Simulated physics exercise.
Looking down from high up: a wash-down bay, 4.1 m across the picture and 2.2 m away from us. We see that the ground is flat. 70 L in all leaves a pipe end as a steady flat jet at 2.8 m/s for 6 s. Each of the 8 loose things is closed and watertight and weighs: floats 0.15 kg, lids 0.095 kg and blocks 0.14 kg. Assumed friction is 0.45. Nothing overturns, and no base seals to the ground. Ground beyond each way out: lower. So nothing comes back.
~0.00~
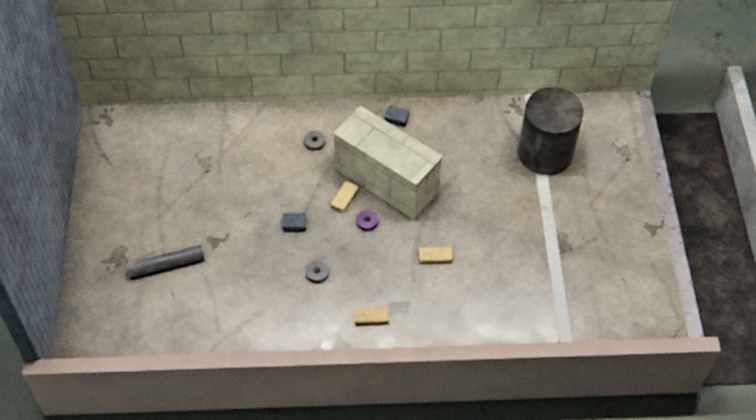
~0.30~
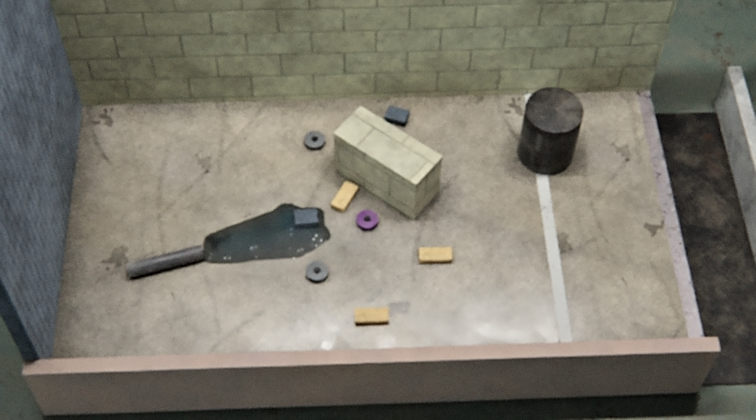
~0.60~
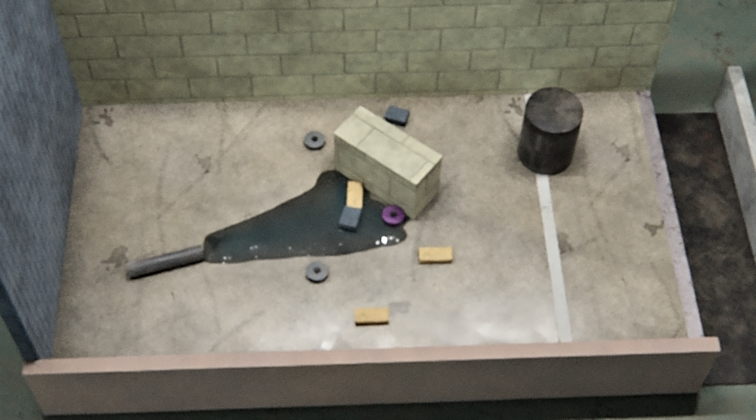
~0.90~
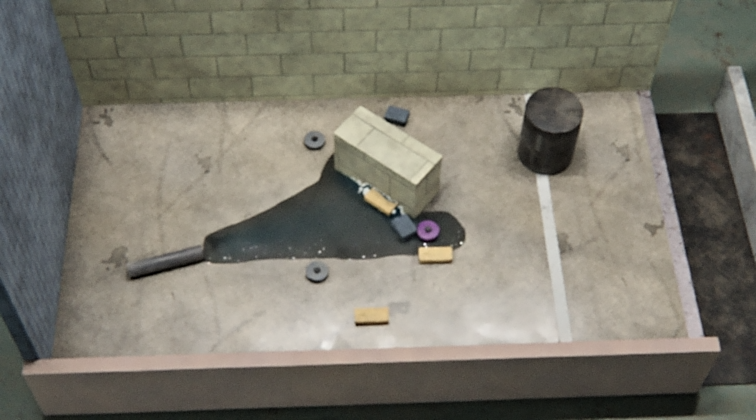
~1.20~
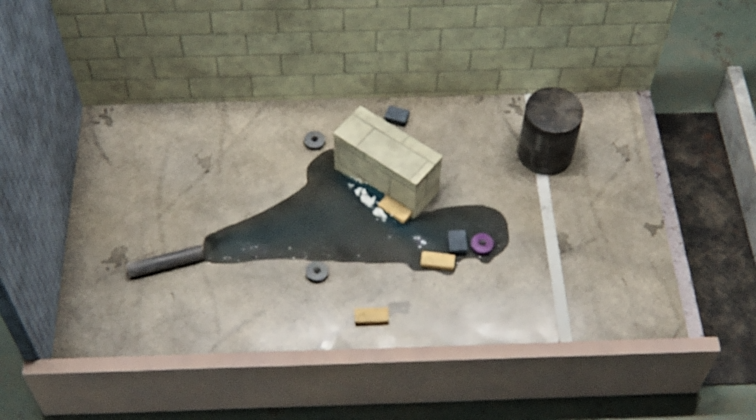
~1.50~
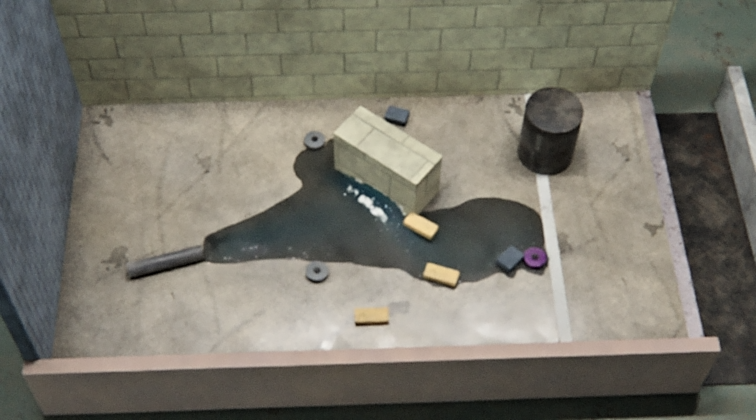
Dark water spreads rightward from a pipe across a flat floor and reaches a pale block wall, pushing a dark block, a purple lid and a yellow block along, then shifting a second yellow block as it nears a white line.
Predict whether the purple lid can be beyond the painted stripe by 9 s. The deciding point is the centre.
Over.
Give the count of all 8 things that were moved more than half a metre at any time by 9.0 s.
The tally stands at 4.
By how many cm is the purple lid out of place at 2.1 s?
Close to 150 cm.
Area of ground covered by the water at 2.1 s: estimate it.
Around 1.5 m2 of it.
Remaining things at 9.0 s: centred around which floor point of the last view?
Around (322, 227).
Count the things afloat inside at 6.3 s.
Then: 1.
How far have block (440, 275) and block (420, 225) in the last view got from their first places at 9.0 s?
First named - 120 cm; second named - gone out.
After 2.1 s the purple lid is near (594, 273), 1.6 m from its start, aground; 2 of 8 are over the mark; 1 afloat.
After 4.0 s the purple lid has gone out; 3 of 8 are over the mark; 2 afloat.
After 6.3 s the purple lid has gone out; 3 of 8 are over the mark; 1 afloat.
After 9.0 s the purple lid has gone out; 3 of 8 are over the mark; 3 afloat.
